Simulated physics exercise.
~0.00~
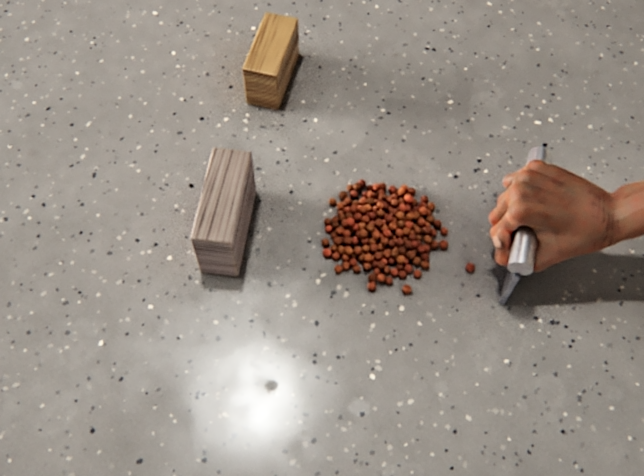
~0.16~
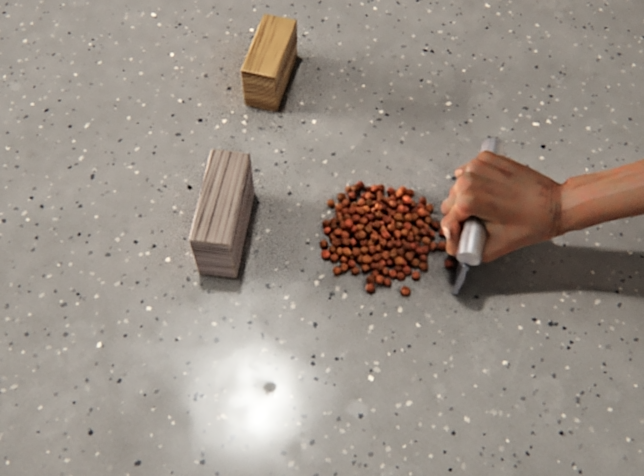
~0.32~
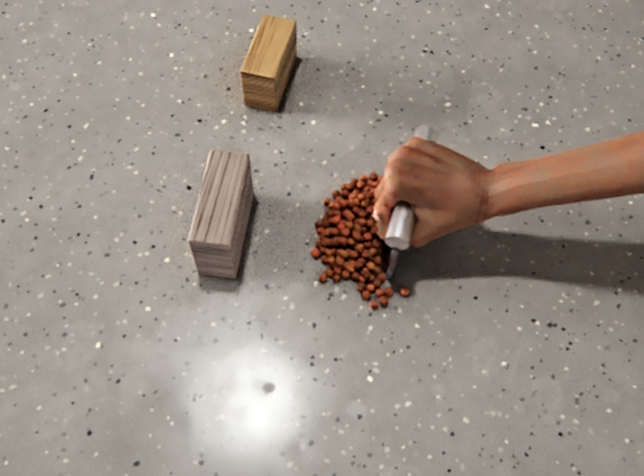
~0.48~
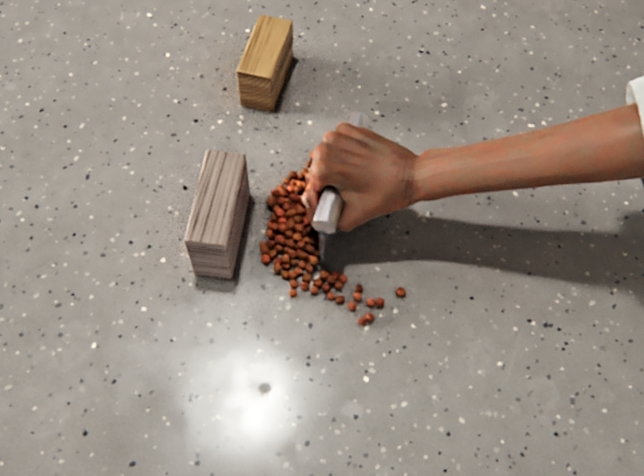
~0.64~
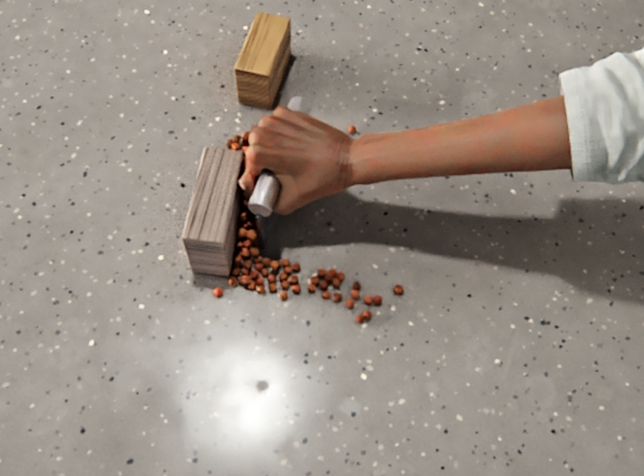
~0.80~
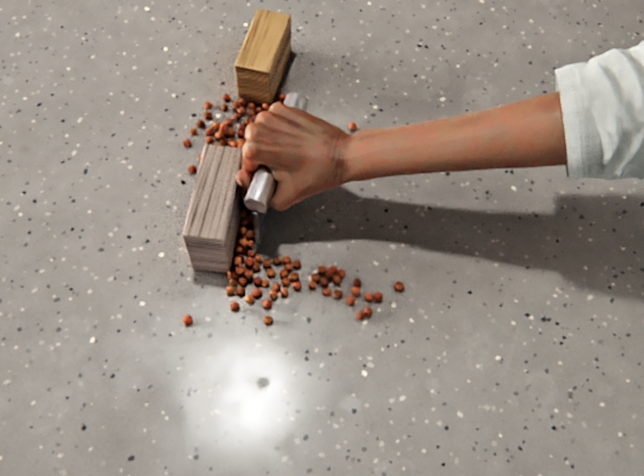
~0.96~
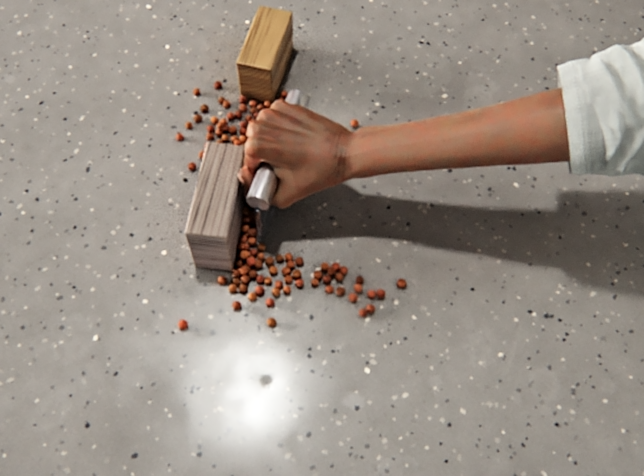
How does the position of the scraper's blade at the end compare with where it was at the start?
At the start the blade is on the right, beyond the pile of pellets. By the end it is well to the left and a little farther up the view, close to the greyish block.
